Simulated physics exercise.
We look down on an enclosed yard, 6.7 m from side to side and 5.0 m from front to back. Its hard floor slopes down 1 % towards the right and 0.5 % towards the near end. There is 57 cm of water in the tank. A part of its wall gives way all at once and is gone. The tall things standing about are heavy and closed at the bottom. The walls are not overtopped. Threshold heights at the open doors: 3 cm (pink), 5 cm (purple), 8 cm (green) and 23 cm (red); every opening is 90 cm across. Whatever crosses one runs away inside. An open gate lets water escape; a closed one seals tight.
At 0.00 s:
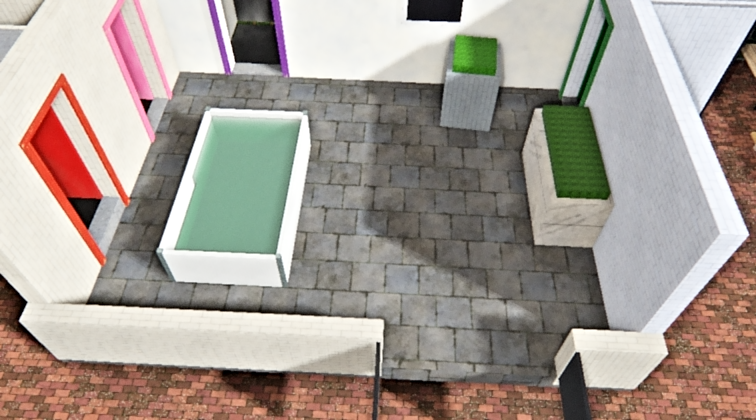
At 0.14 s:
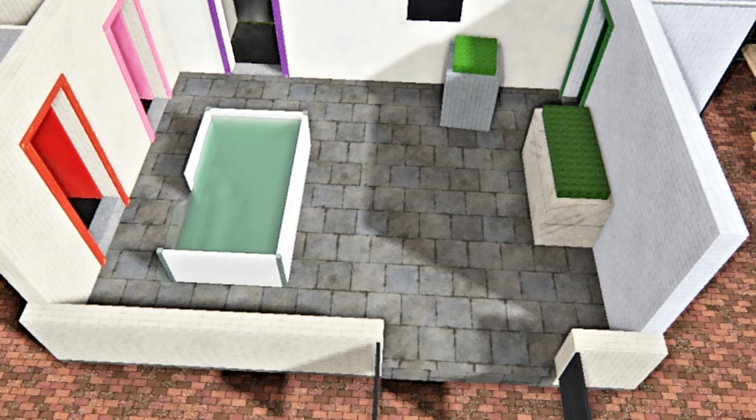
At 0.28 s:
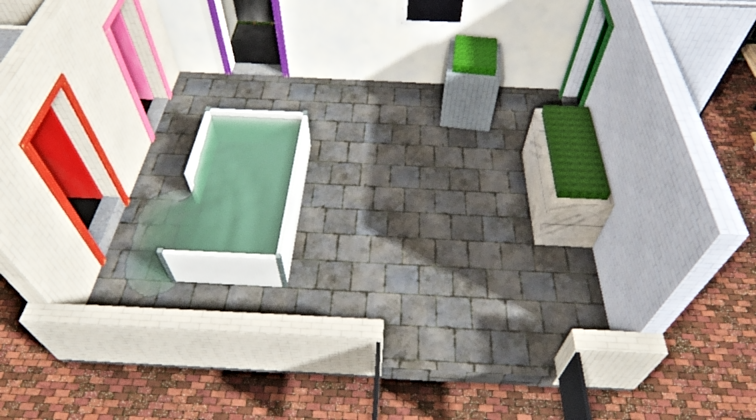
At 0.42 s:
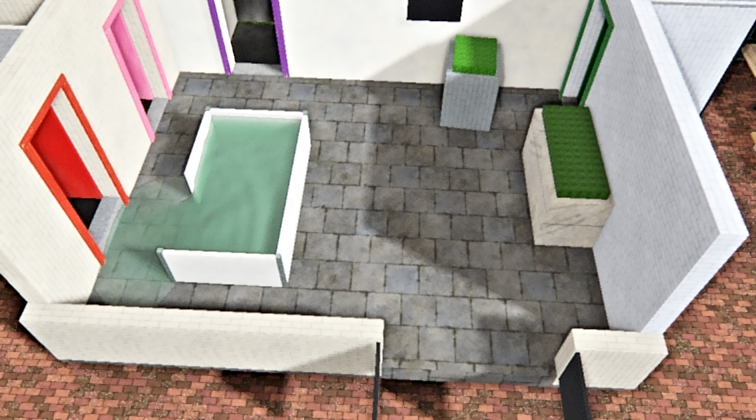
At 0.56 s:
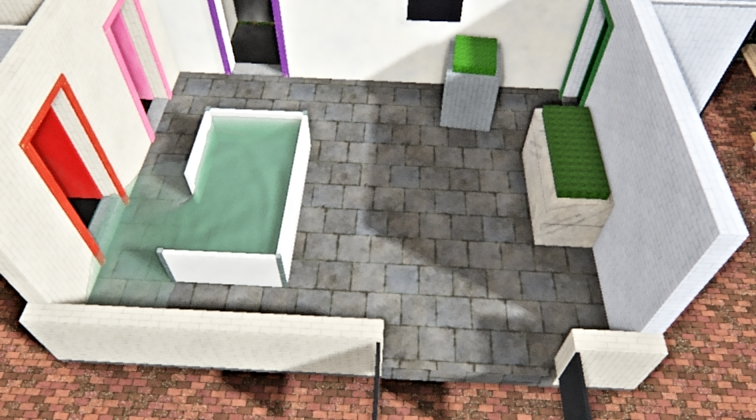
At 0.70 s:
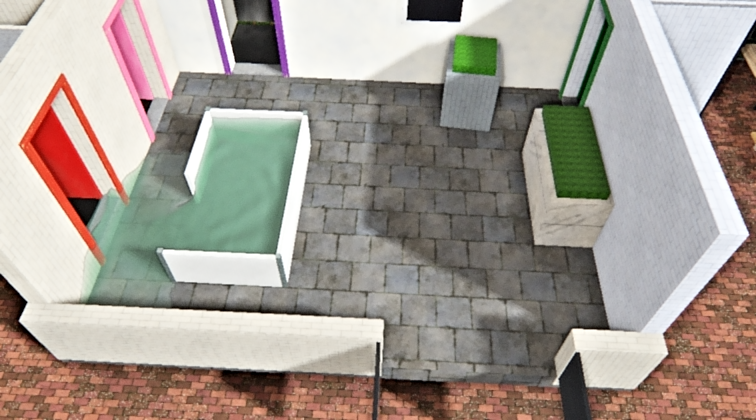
Green water pouring through a gap in the left side of a white tank and spreading across grey paving toward the red-framed doorway.
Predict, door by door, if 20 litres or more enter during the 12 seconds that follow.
Door by door: At the pink door it passes the limit; at the purple door it passes the limit; at the green door it keeps below the limit; at the red door it exceeds the limit.
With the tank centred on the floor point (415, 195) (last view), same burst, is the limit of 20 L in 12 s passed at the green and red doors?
Against that limit: Green not over, red not over.
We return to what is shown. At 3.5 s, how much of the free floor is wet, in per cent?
Some 50 per cent of it.
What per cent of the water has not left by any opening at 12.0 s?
Some 74 per cent remains.
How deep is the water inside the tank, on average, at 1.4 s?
Roughly 37 cm on average.
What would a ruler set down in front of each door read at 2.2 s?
In cm: Pink 4, purple 2, green 0, red 32.
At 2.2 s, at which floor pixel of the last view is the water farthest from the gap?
Around (179, 76).
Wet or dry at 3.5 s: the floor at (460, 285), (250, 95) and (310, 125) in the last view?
In that order: Under water, under water, not reached.
After 1.4 s water covers 15 % of the floor and is deepest (56 cm) near (82, 318); pink door 4 cm at the sill, 0 L in, purple door not reached, green door not reached, red door 40 cm at the sill, 60 L in.
After 2.2 s water covers 30 % of the floor and is deepest (39 cm) near (77, 331); pink door 4 cm at the sill, 0 L in, purple door 2 cm at the sill, 0 L in, green door not reached, red door 32 cm at the sill, 112 L in.
After 3.5 s water covers 50 % of the floor and is deepest (26 cm) near (77, 331); pink door 5 cm at the sill, 1 L in, purple door 11 cm at the sill, 20 L in, green door not reached, red door 23 cm at the sill, 140 L in.
After 7.0 s water covers 80 % of the floor and is deepest (13 cm) near (604, 360); pink door 6 cm at the sill, 17 L in, purple door 8 cm at the sill, 83 L in, green door not reached, red door 11 cm at the sill, 142 L in.
After 12.0 s water covers 95 % of the floor and is deepest (10 cm) near (604, 360); pink door 4 cm at the sill, 35 L in, purple door 4 cm at the sill, 95 L in, green door 6 cm at the sill, 0 L in, red door 6 cm at the sill, 142 L in.
